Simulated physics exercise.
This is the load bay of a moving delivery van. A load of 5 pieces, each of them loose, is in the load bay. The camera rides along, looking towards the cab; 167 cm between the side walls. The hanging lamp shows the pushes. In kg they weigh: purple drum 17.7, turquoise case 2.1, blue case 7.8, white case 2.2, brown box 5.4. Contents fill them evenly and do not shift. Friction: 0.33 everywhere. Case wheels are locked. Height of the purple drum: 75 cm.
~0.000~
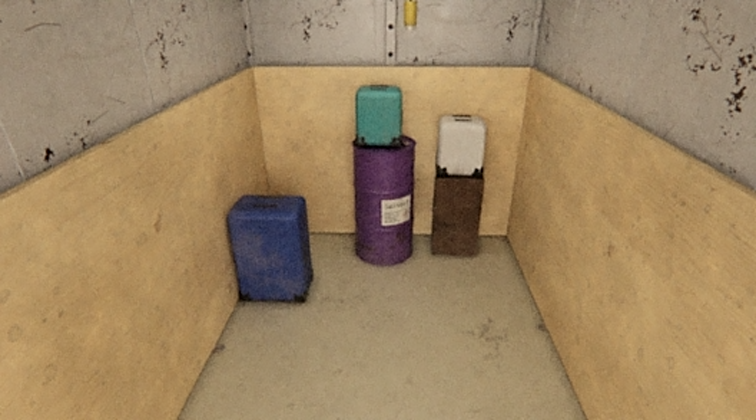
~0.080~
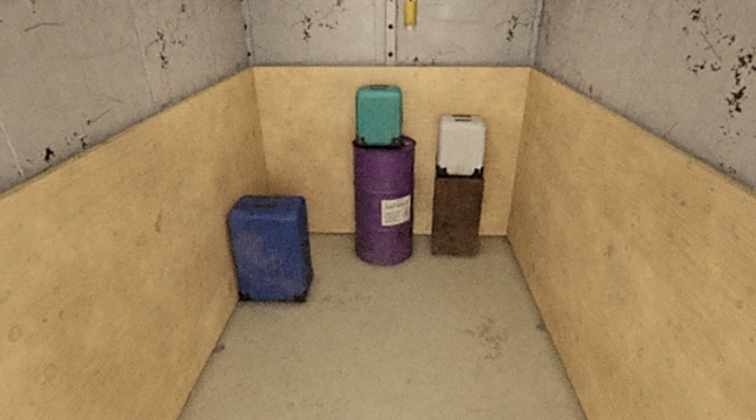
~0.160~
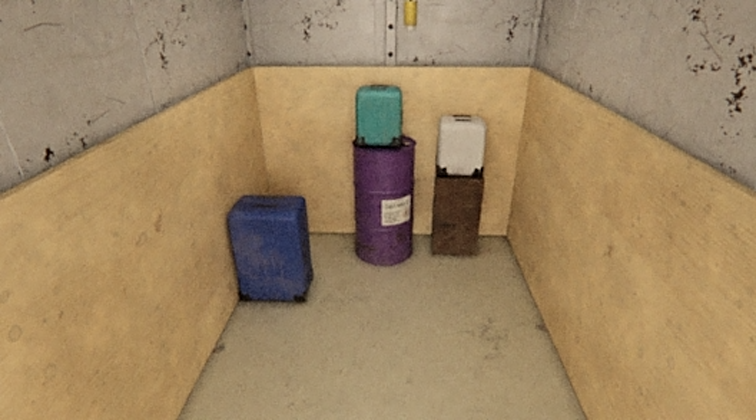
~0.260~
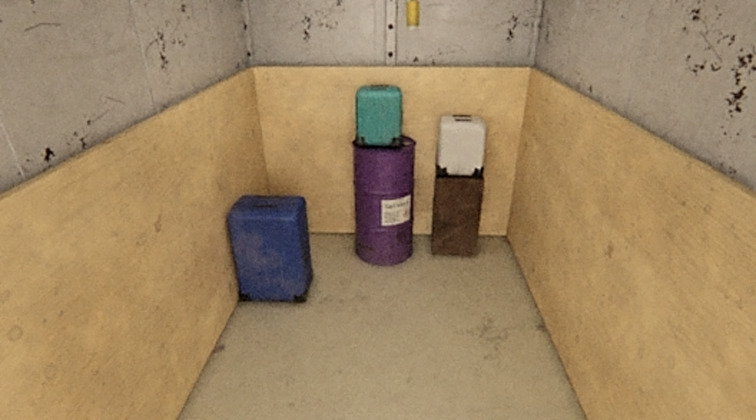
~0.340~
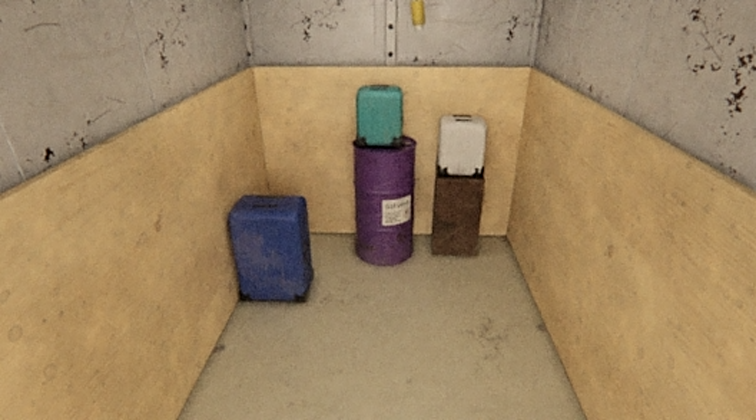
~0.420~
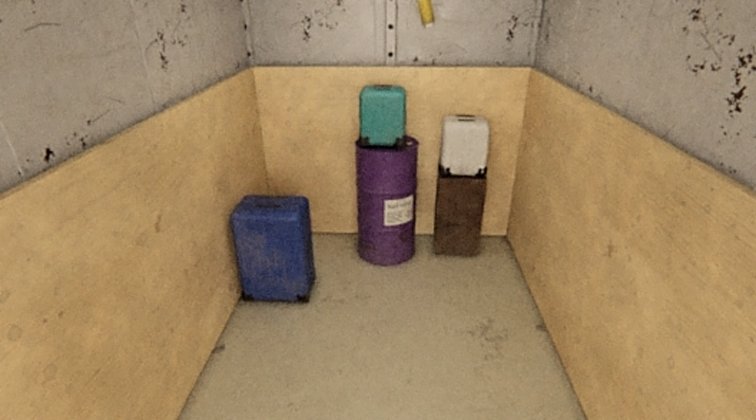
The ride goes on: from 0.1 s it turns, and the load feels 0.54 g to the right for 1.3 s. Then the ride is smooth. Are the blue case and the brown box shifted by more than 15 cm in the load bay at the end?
The blue case ends elsewhere, the brown box ends elsewhere.
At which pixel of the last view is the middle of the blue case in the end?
At about (504, 253).
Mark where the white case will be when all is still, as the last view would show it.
At about (503, 146).
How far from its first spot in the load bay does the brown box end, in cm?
Some 26 cm.
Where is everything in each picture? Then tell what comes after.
No push; blue case (273, 248); brown box (456, 210), in the first picture.
No push; white case (460, 146); purple drum (384, 200), in the second picture.
Load feels 0.13 g right; turquoise case (379, 116); white case (460, 146), in the third picture.
Load feels 0.35 g right; purple drum (384, 200); turquoise case (379, 116), in the fourth picture.
Load feels 0.52 g right; white case (461, 146); purple drum (385, 200), in the fifth picture.
Load feels 0.54 g right; blue case (276, 248); brown box (458, 210), in the sixth picture.
After 0.72 s, load feels 0.54 g right; brown box moved 17 cm near (483, 210); blue case moved 19 cm near (306, 249); white case moved 23 cm.
After 0.92 s, load feels 0.54 g right; blue case moved 41 cm near (346, 249); brown box moved 25 cm near (494, 211); turquoise case moved 49 cm.
In the end (2.0 s), not toppled but over 15 cm from the start, purple drum, turquoise case, blue case, white case and brown box. In the last view, blue case near (504, 253), brown box near (494, 211).
